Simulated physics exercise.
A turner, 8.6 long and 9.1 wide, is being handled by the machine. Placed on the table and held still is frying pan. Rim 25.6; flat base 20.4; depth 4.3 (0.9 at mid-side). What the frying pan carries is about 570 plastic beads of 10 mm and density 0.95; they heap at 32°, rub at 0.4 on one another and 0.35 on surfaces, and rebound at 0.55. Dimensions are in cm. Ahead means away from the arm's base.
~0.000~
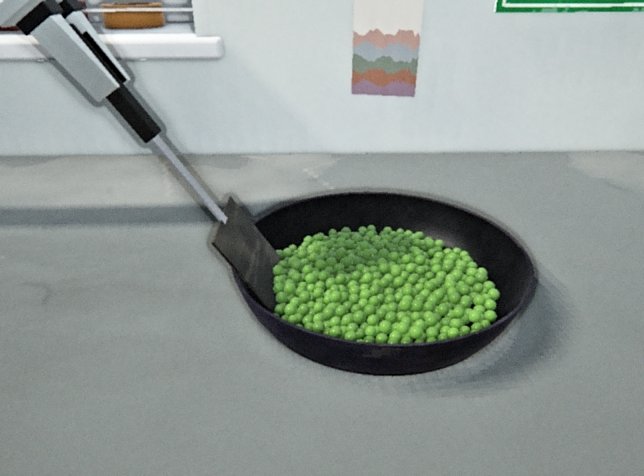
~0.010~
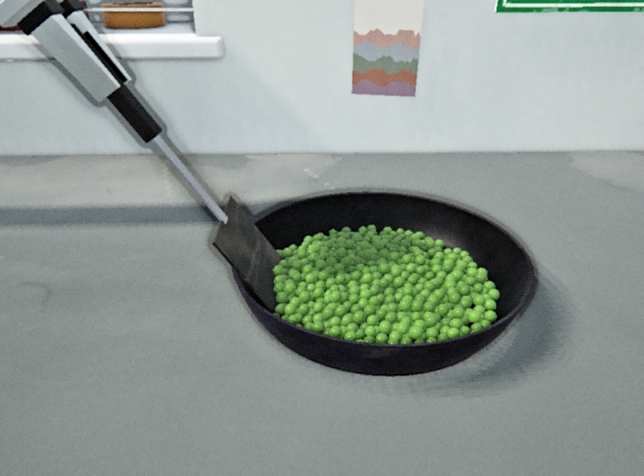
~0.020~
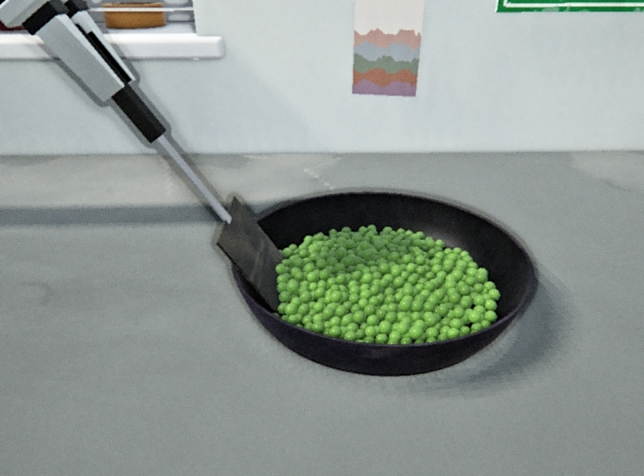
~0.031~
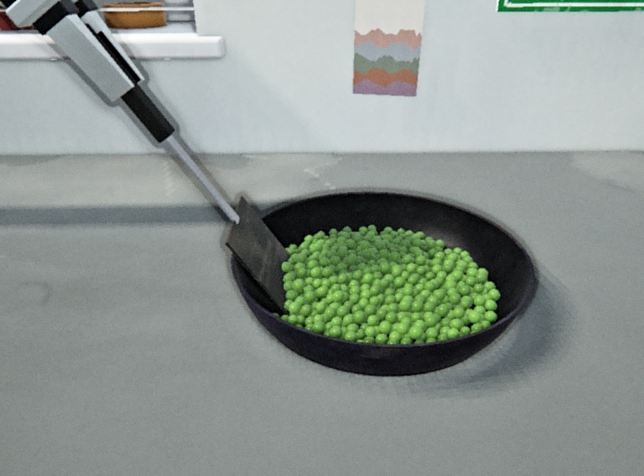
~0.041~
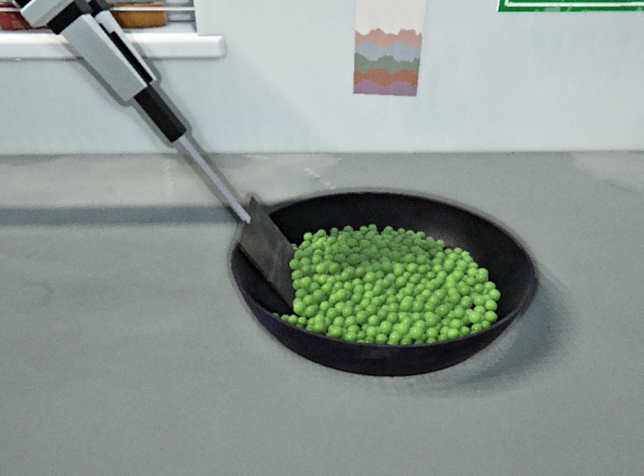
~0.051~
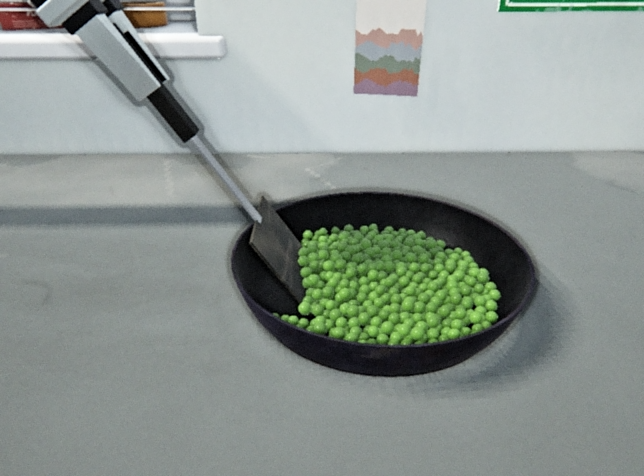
To begin with, a robotic arm holds a dark turner at the left edge of a black frying pan filled with green peas on a gray table. The turner then slides slowly a short way right, pressing into the peas and baring some of the pan's left side, while the pan stays still.
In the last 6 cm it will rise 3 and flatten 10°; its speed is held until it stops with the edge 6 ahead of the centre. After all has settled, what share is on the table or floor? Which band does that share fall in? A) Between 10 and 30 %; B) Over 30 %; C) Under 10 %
The answer is C.
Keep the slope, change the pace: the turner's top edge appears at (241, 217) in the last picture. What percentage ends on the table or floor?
0 %.
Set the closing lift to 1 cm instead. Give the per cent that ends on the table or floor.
0 per cent.
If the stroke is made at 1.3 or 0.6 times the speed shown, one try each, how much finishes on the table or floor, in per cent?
Roughly 15 % and roughly 0 %.
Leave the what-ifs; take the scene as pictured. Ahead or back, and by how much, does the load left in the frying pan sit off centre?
Ahead of centre, roughly 4.5 centimetres.
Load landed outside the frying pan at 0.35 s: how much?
Close to 5 per cent of the load.
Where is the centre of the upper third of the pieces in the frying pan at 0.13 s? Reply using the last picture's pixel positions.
It is centred at about (407, 264).
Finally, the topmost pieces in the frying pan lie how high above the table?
It reaches about 5.0 cm.
After 0.09 s, sloping 57°, highest piece 5 above the table; 569 in the frying pan.
After 0.13 s, sloping 54°, highest piece 7 above the table; 569 in the frying pan.
After 0.35 s, sloping 47°, highest piece 7 above the table; 538 in the frying pan, 26 on the table or floor, 5 on the blade or in flight.
After 1.40 s, sloping 47°, highest piece 5 above the table; 537 in the frying pan, 32 on the table or floor.
At rest, 537 in the frying pan, 32 on the table or floor. That is 6 % on the table or floor.
